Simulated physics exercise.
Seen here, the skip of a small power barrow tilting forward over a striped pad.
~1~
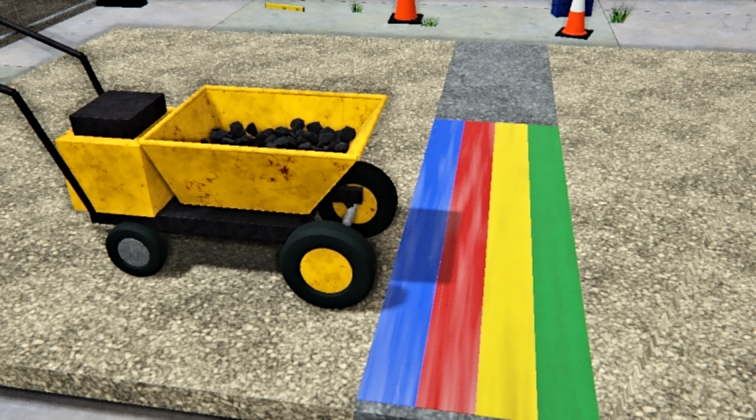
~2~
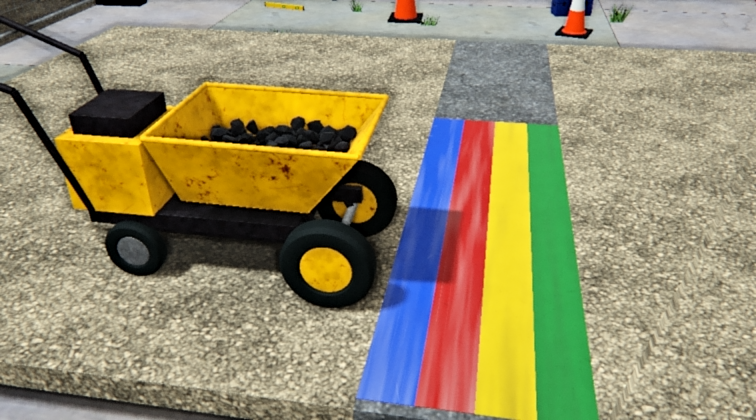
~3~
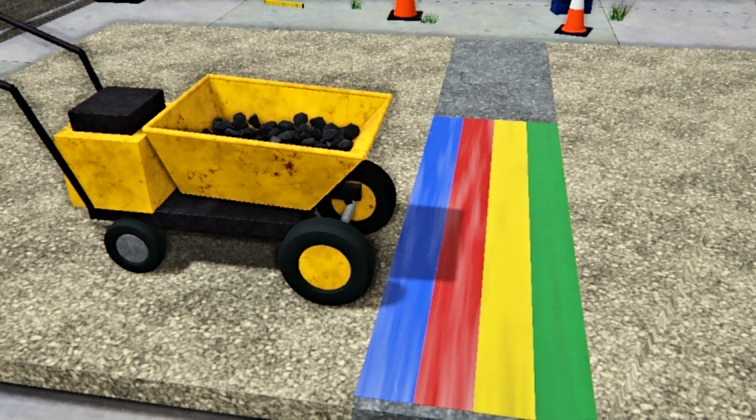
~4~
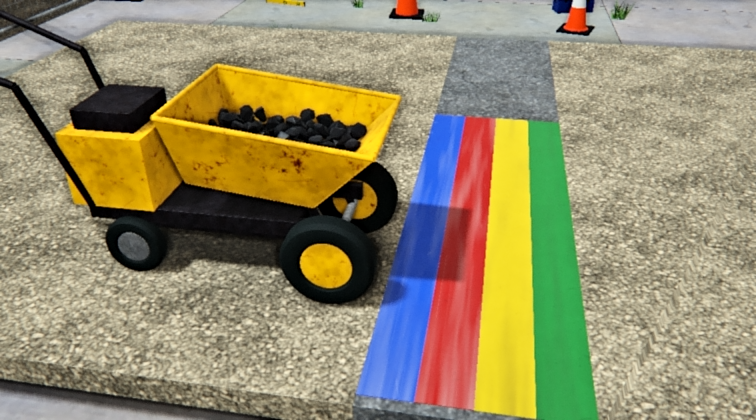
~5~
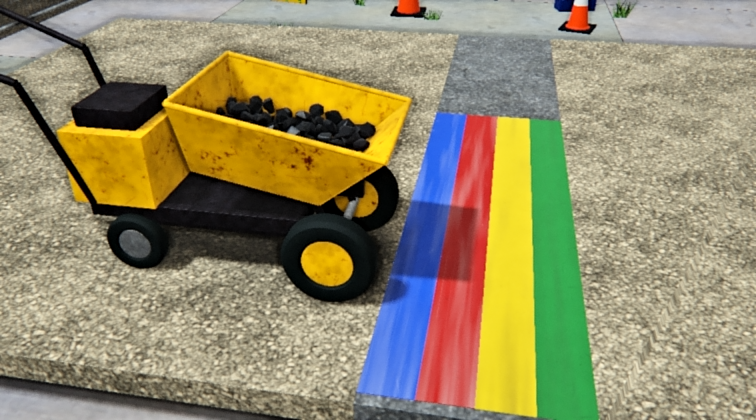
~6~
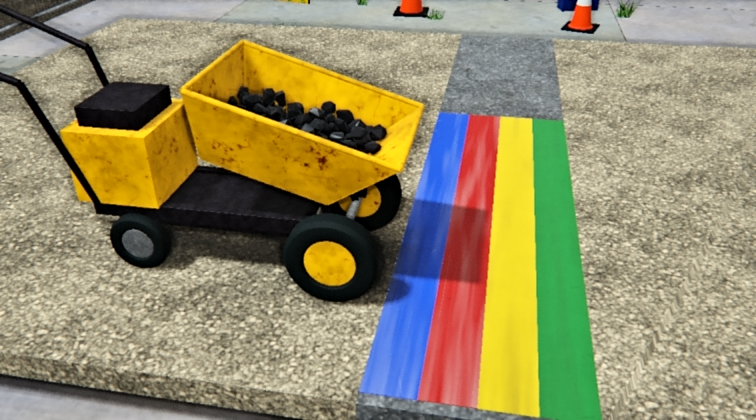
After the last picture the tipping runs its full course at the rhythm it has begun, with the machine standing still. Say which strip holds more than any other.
Most covered: The yellow band.
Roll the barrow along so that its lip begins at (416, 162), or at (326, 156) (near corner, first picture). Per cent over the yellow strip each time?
In turn 20 and 30 in a hundred.
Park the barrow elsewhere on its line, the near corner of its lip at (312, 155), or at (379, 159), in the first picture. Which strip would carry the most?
First the red strip, then that yellow strip.
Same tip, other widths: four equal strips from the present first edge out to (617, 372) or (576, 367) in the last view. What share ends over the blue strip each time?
Roughly 0 per cent, and 0 per cent.
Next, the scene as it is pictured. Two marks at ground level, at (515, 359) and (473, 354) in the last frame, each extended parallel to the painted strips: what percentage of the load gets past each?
The first gives 40 %, the second 70 %.
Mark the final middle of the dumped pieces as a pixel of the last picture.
At about (516, 272).
Soon, skip tipped steeply; all in the skip.
A while on, skip tipped right over; most in the skip; a small part over the red strip; a small part over the yellow strip; a stray few over the green strip.
Towards the end, skip tipped right over; a small part in the skip; about a quarter over the red strip; about a third over the yellow strip; about a quarter over the green strip; a small part off the paint.
Finally, skip tipped right over; a small part in the skip; none over the blue strip; about a quarter over the red strip; about a third over the yellow strip; about a quarter over the green strip; a small part off the paint.
